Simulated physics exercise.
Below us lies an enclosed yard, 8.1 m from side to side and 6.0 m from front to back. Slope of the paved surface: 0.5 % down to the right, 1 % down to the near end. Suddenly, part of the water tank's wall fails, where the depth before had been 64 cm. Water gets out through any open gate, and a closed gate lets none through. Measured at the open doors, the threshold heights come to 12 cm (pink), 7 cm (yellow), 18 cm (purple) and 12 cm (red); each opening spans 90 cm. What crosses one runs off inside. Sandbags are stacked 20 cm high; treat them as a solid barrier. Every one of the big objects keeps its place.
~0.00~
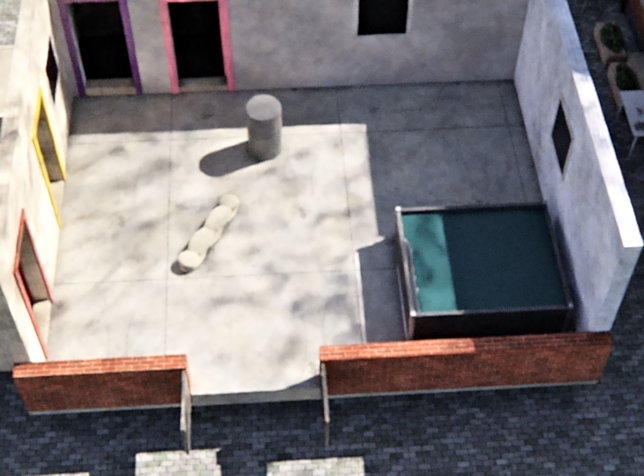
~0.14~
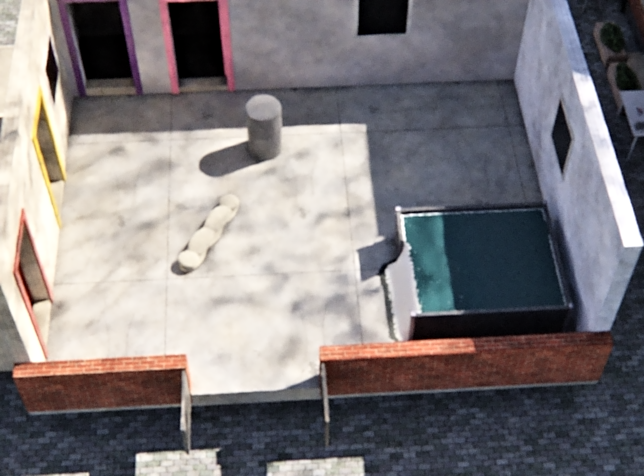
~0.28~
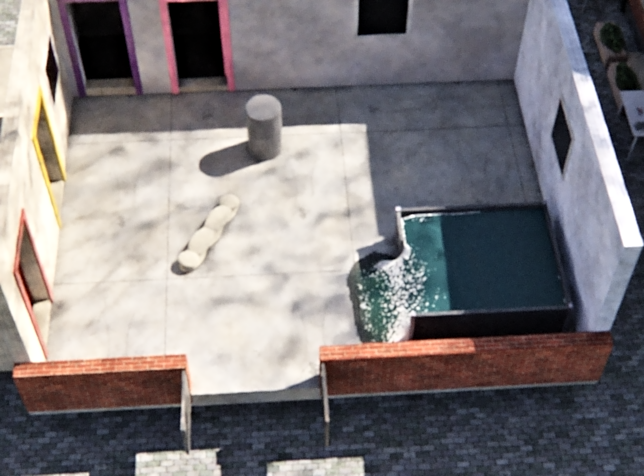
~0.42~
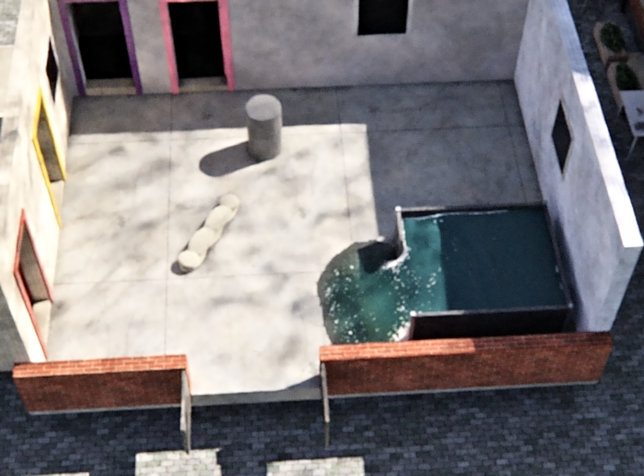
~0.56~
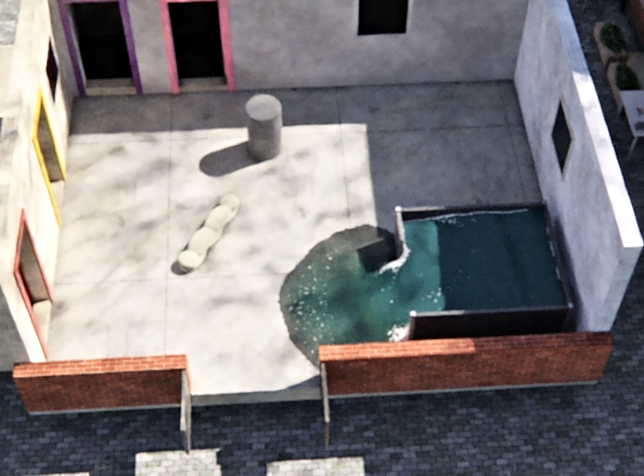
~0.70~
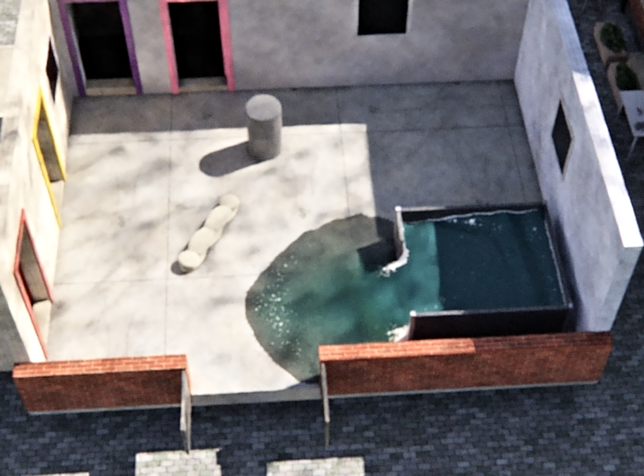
In a walled, paved yard seen from above, the left side of a dark water tank gave way, and foaming green water poured out and spread leftward across the pale floor in a widening, rounded pool.
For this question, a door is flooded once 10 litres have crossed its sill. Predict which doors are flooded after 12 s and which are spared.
One by one: Pink door: Less than stated, yellow door: Less than stated, purple door: Less than stated, red door: More than stated.
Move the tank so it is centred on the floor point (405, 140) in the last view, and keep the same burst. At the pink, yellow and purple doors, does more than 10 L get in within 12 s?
Measured against that limit, pink comes out short of it, yellow beyond it and purple short of it.
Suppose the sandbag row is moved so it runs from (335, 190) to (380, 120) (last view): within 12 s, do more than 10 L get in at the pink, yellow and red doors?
So pink comes out low enough, yellow comes out too high and red comes out too high.
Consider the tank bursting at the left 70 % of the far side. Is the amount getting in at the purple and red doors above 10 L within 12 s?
Purple stays inside, red stays inside, judged against that limit.
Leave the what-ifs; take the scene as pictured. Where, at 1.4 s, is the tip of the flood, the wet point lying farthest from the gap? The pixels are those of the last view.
Near (96, 334).
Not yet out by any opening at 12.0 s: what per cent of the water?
Some 70 out of every hundred parts.
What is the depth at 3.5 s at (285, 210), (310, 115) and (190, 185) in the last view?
Spot by spot: Some 5, 0, then 0 cm.
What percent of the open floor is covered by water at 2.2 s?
Roughly 35 % of the floor.
After 1.4 s water covers 25 % of the floor and is deepest (34 cm) near (400, 318); pink door not reached, yellow door not reached, purple door not reached, red door not reached.
After 2.2 s water covers 35 % of the floor and is deepest (34 cm) near (43, 387); pink door not reached, yellow door not reached, purple door not reached, red door 18 cm at the sill, 0 L in.
After 3.5 s water covers 40 % of the floor and is deepest (32 cm) near (44, 377); pink door not reached, yellow door 2 cm at the sill, 0 L in, purple door not reached, red door 27 cm at the sill, 69 L in.
After 7.0 s water covers 70 % of the floor and is deepest (12 cm) near (43, 387); pink door 8 cm at the sill, 0 L in, yellow door 5 cm at the sill, 0 L in, purple door 9 cm at the sill, 0 L in, red door 11 cm at the sill, 155 L in.
After 12.0 s water covers 95 % of the floor and is deepest (8 cm) near (535, 204); pink door 4 cm at the sill, 0 L in, yellow door 3 cm at the sill, 0 L in, purple door 4 cm at the sill, 0 L in, red door 4 cm at the sill, 156 L in.
